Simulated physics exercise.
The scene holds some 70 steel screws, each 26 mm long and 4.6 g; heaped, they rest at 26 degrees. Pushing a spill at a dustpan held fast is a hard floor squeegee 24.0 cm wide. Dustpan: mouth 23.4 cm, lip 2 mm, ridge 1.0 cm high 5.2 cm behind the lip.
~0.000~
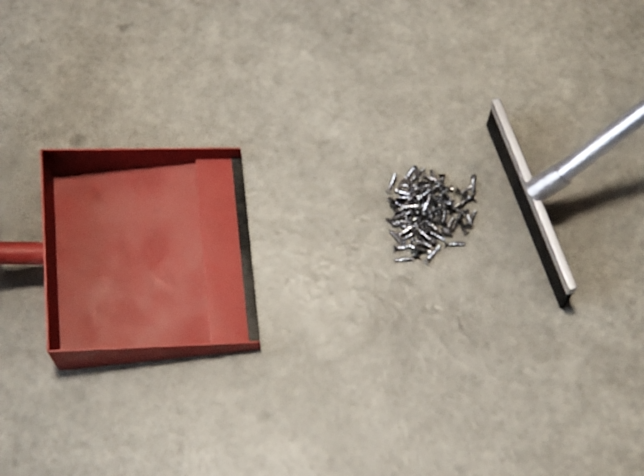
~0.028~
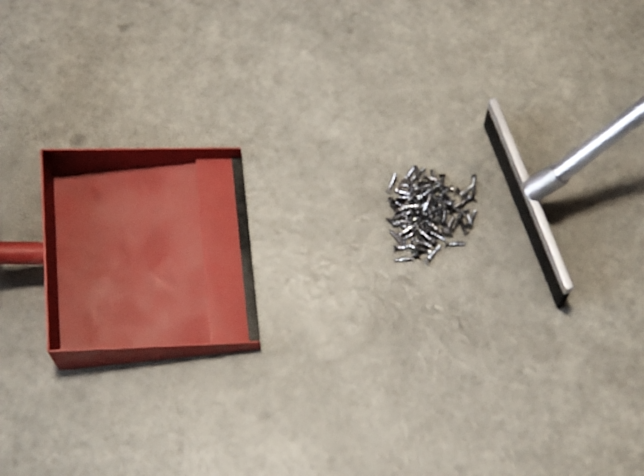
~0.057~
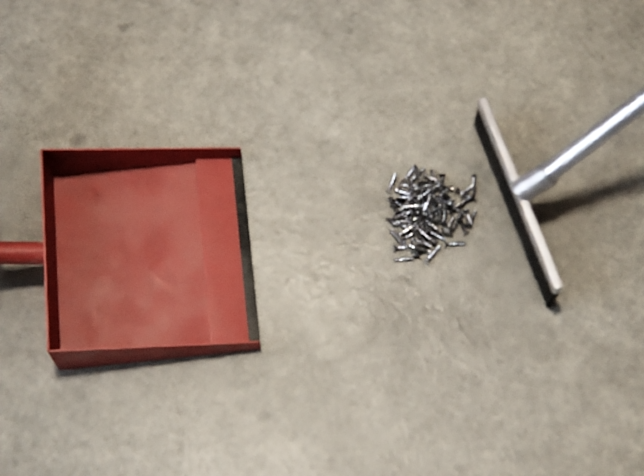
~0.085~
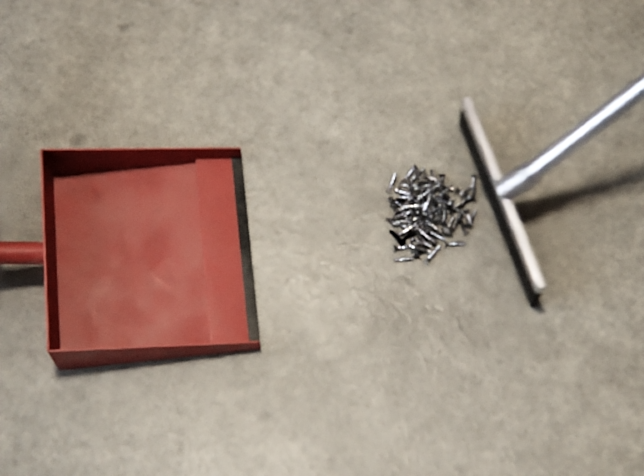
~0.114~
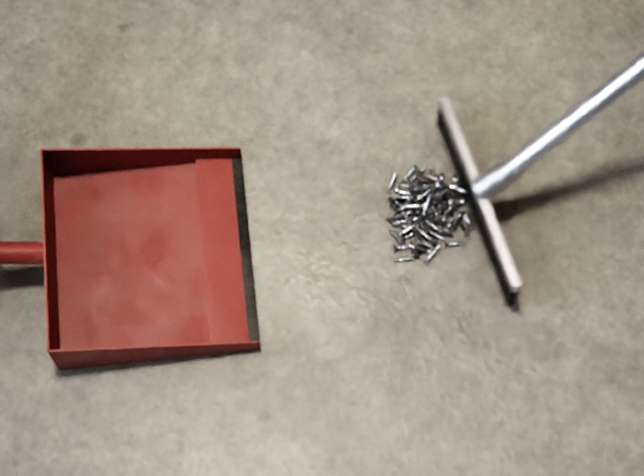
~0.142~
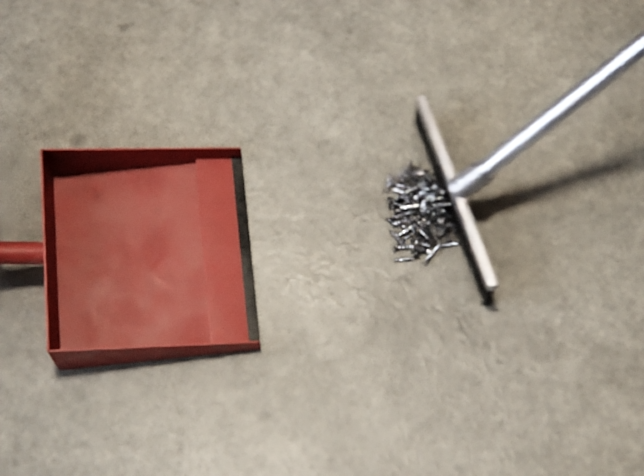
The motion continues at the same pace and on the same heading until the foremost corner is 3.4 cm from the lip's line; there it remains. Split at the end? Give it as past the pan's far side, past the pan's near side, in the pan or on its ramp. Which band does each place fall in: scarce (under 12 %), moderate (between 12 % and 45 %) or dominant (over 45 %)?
Past the pan's far side: Scarce; past the pan's near side: Scarce; in the pan or on its ramp: Moderate.
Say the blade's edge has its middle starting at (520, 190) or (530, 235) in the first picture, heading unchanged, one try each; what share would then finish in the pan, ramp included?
First try about 35 per cent, second about 25 per cent.
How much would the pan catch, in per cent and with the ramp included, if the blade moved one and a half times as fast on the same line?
Some 70 %.
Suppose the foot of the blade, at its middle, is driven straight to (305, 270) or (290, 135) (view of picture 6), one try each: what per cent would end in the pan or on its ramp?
About 40 % and 10 %.
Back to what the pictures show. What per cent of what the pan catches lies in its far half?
I'd say near 70 per cent.
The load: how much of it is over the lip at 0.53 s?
Some 25 per cent by that point.
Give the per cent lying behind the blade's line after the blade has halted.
Something like 0 per cent, roughly.
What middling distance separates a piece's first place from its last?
20 cm or thereabouts.
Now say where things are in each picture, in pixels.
The first picture shows blade from (570, 289) to (496, 106), moved 0.0 cm, 0 of the pieces shifted so far; middle of the pieces at (428, 211); pan at (136, 262).
The second picture shows blade from (567, 289) to (493, 106), moved 0.4 cm, 0 of the pieces shifted so far; middle of the pieces at (429, 211).
The third picture shows blade from (557, 288) to (483, 106), moved 1.5 cm, 0 of the pieces shifted so far; middle of the pieces at (429, 211).
The fourth picture shows blade from (539, 288) to (466, 105), moved 3.3 cm, 0 of the pieces shifted so far; middle of the pieces at (428, 211).
The fifth picture shows blade from (516, 287) to (444, 104), moved 5.9 cm, 4 of the pieces shifted so far; middle of the pieces at (428, 211).
The sixth picture shows blade from (492, 286) to (421, 103), moved 8.5 cm, 38 of the pieces shifted so far; middle of the pieces at (419, 215); pan at (136, 262). Its pace works out near 0.93 m/s, heading 9 degrees away from the viewer's side.
Then, at 0.25 s, middle of the blade 13 cm from the lip; 0 % over the lip, far side 0 %, near side 0 %.
After 0.32 s, middle of the blade 8 cm from the lip; 0 % over the lip, far side 0 %, near side 0 %.
After 0.53 s, middle of the blade 6 cm from the lip; 25 % over the lip, far side 5 %, near side 0 %.
In the end, at 1.1 s, far side 5 %, near side 0 %, pan 25 %, in front of the lip or behind the blade 70 %.
